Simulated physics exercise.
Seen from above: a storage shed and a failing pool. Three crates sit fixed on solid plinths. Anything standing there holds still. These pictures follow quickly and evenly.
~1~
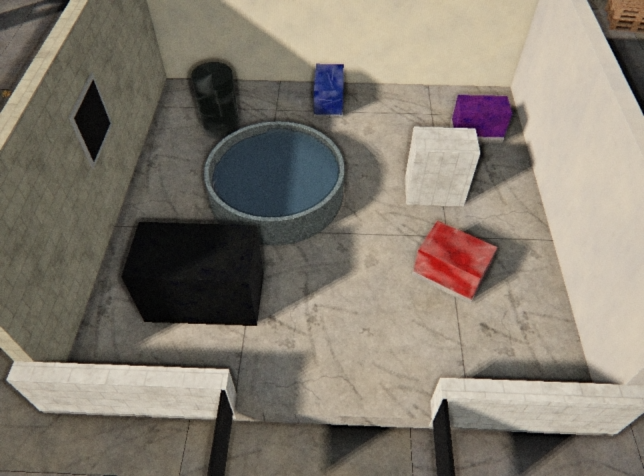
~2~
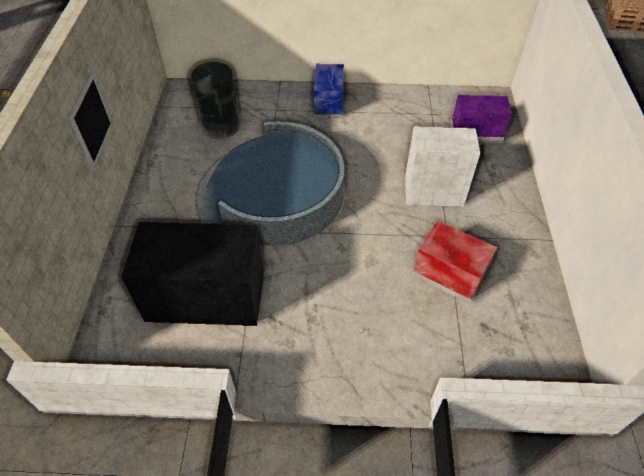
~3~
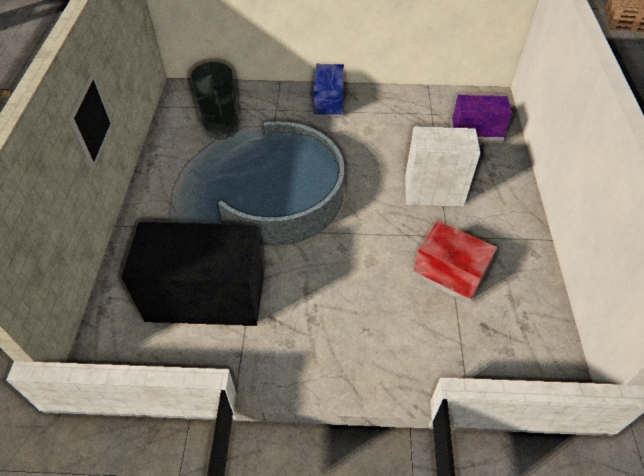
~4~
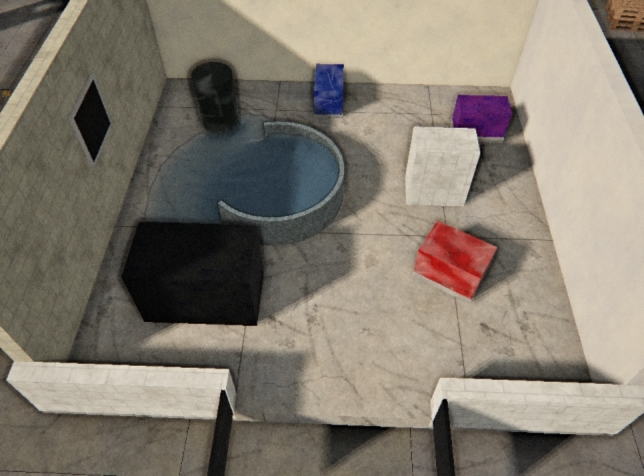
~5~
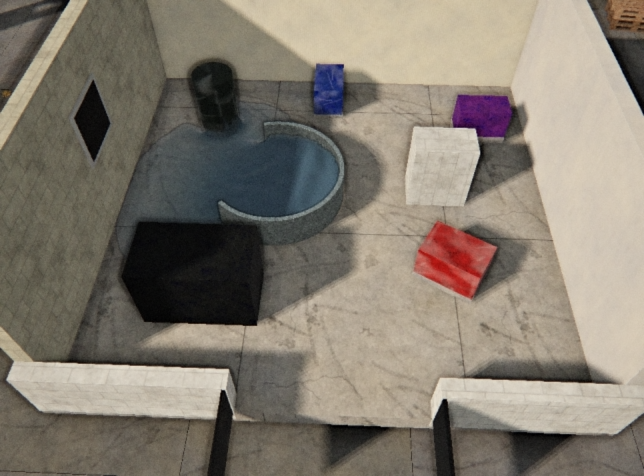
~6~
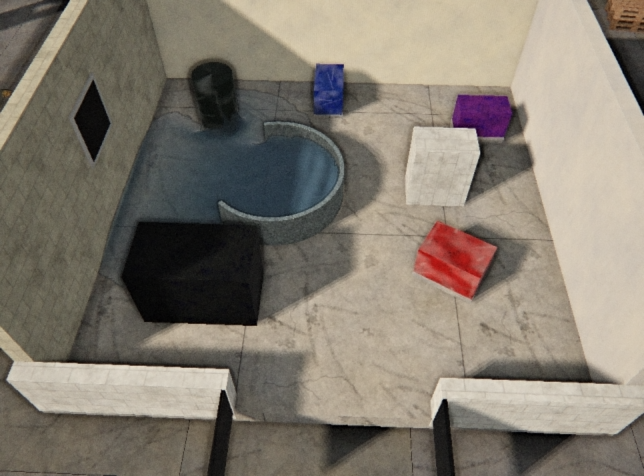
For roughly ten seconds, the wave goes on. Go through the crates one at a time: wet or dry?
My prediction: The purple crate is spared; the red crate is spared; the blue crate is hit.
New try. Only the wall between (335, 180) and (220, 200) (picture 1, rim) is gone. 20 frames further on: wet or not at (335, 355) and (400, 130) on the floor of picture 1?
Inundated, then untouched.
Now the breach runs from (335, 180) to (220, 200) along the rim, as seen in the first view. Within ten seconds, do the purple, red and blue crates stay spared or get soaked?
In that case the purple is never flooded, the red is flooded and the blue is never flooded.
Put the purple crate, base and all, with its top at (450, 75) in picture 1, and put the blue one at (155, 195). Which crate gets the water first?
Blue crate.
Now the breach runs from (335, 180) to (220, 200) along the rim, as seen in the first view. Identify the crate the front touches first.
My pick is the red one.
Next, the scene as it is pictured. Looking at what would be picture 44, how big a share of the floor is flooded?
That works out to some 75 in a hundred.
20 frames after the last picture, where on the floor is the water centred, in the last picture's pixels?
I'd say near (205, 184).
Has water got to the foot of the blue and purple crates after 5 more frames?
By then blue has been hit, while purple has stayed dry.
A moment on, water covers 25 % of the floor; the purple crate not reached, the red crate not reached, the blue crate water round its plinth.
Next, water covers 30 % of the floor; the purple crate not reached, the red crate not reached, the blue crate water round its plinth.
Then, water covers 40 % of the floor; the purple crate not reached, the red crate not reached, the blue crate water round its plinth.
Later, water covers 75 % of the floor; the purple crate water round its plinth, the red crate water round its plinth, the blue crate water round its plinth.
In the end, water covers 95 % of the floor; the purple crate stayed above the water, the red crate stayed above the water, the blue crate was topped.
